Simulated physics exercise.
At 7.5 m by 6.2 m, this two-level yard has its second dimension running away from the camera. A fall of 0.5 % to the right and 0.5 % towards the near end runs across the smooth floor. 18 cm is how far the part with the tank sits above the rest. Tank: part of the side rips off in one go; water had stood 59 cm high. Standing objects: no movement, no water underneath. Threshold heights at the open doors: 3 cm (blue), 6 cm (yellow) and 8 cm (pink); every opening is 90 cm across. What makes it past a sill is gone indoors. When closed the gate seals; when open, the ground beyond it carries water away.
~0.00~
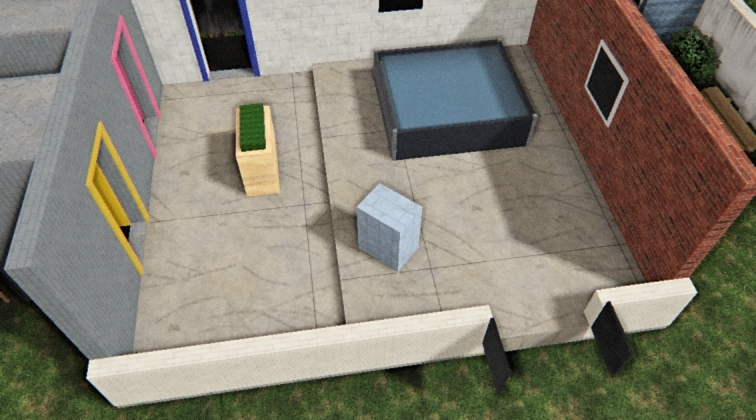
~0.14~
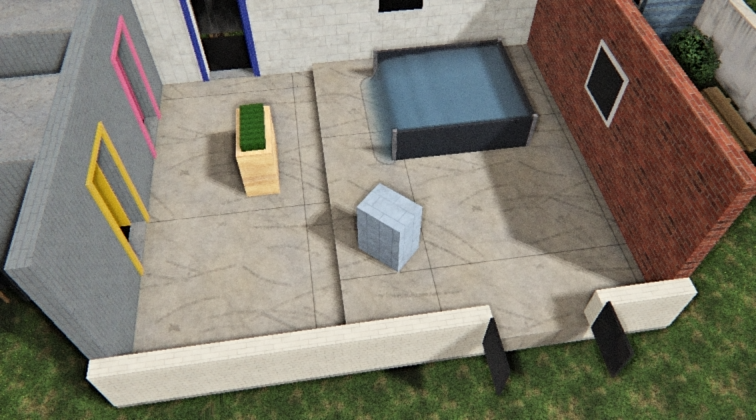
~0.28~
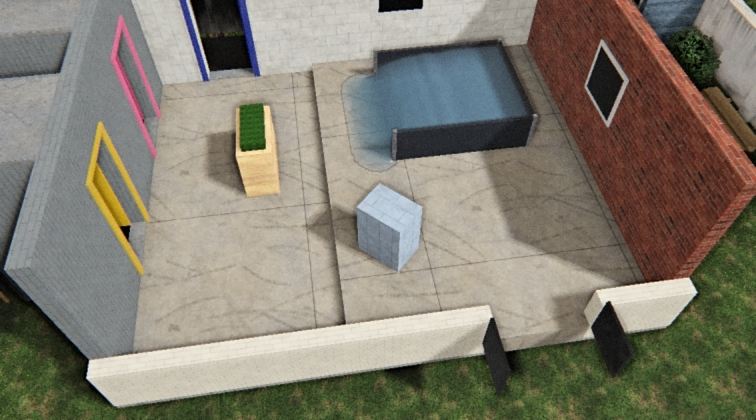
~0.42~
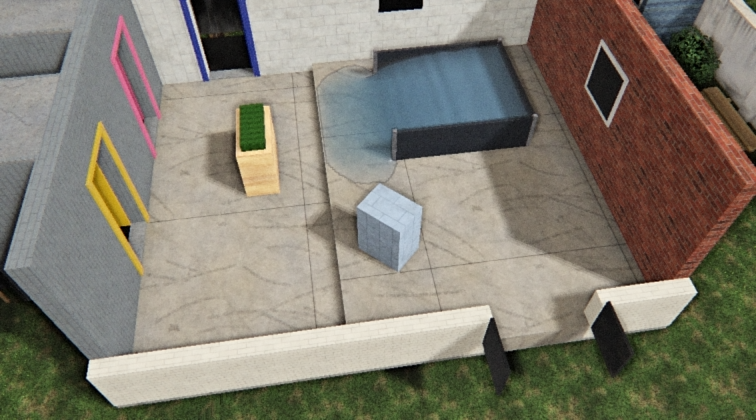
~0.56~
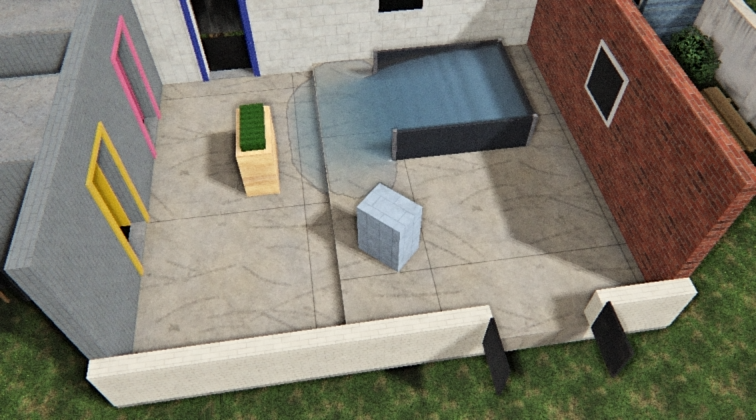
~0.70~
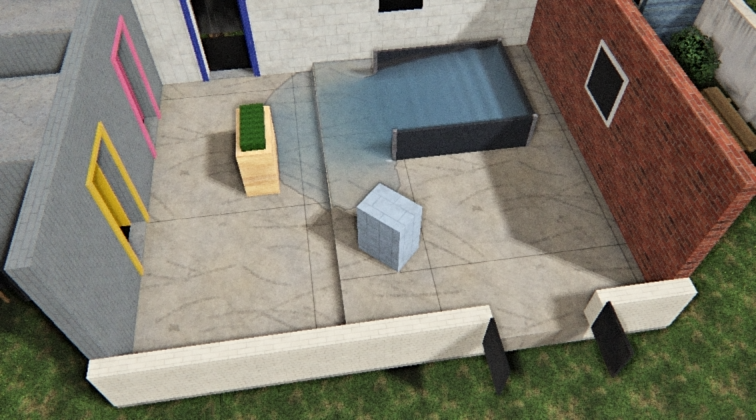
A large dark-walled tank of still water in a walled yard lost its left side, and water poured out leftward across the paved floor, spreading over the step towards the wooden planter.
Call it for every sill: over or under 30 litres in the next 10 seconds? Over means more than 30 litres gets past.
Blue door: Over, yellow door: Over, pink door: Over.
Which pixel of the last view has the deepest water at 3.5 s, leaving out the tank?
Roughly at pixel (170, 109).
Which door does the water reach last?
The yellow door.
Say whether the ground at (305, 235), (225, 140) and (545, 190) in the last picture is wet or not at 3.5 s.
In that order: Under water, under water, not reached.
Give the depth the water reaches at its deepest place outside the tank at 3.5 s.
About 30 cm at most.
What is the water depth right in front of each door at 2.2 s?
Readings (cm): Blue = 9; yellow = 0; pink = 19.
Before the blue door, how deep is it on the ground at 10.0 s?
The depth there is near 6.0 cm.
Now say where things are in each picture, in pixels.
The first picture shows still water, 59 cm deep, in the tank at (451, 86).
In the second picture, water pours out at (386, 110) and has run 1.1 m, to (385, 161); deepest outside 15 cm, 59 cm at the tank's back.
In the third picture, water pours out at (386, 111) and has run 1.3 m, to (372, 167); deepest outside 24 cm, 59 cm at the tank's back.
In the fourth picture, the front is at (364, 179), 1.6 m from the gap at (386, 111); 2.9 m2 of floor is under water; 59 cm left at the back of the tank.
In the fifth picture, the front is at (337, 190), 2.0 m from the gap at (386, 112); 4.7 m2 of floor is under water; 59 cm left at the back of the tank.
In the sixth picture, the front is at (268, 105), 2.3 m from the gap at (386, 111); 6.4 m2 of floor is under water; 57 cm left at the back of the tank.
After 1.4 s water covers 30 % of the floor and is deepest (36 cm) near (277, 152); blue door 6 cm at the sill, 0 L in, yellow door not reached, pink door 12 cm at the sill, 0 L in.
After 2.2 s water covers 40 % of the floor and is deepest (38 cm) near (162, 97); blue door 9 cm at the sill, 7 L in, yellow door not reached, pink door 19 cm at the sill, 74 L in.
After 3.5 s water covers 50 % of the floor and is deepest (30 cm) near (170, 109); blue door 17 cm at the sill, 49 L in, yellow door 2 cm at the sill, 0 L in, pink door 24 cm at the sill, 203 L in.
After 6.0 s water covers 55 % of the floor and is deepest (22 cm) near (158, 375); blue door 11 cm at the sill, 200 L in, yellow door 7 cm at the sill, 0 L in, pink door 11 cm at the sill, 297 L in.
After 10.0 s water covers 55 % of the floor and is deepest (16 cm) near (131, 379); blue door 6 cm at the sill, 252 L in, yellow door 13 cm at the sill, 63 L in, pink door 6 cm at the sill, 303 L in.
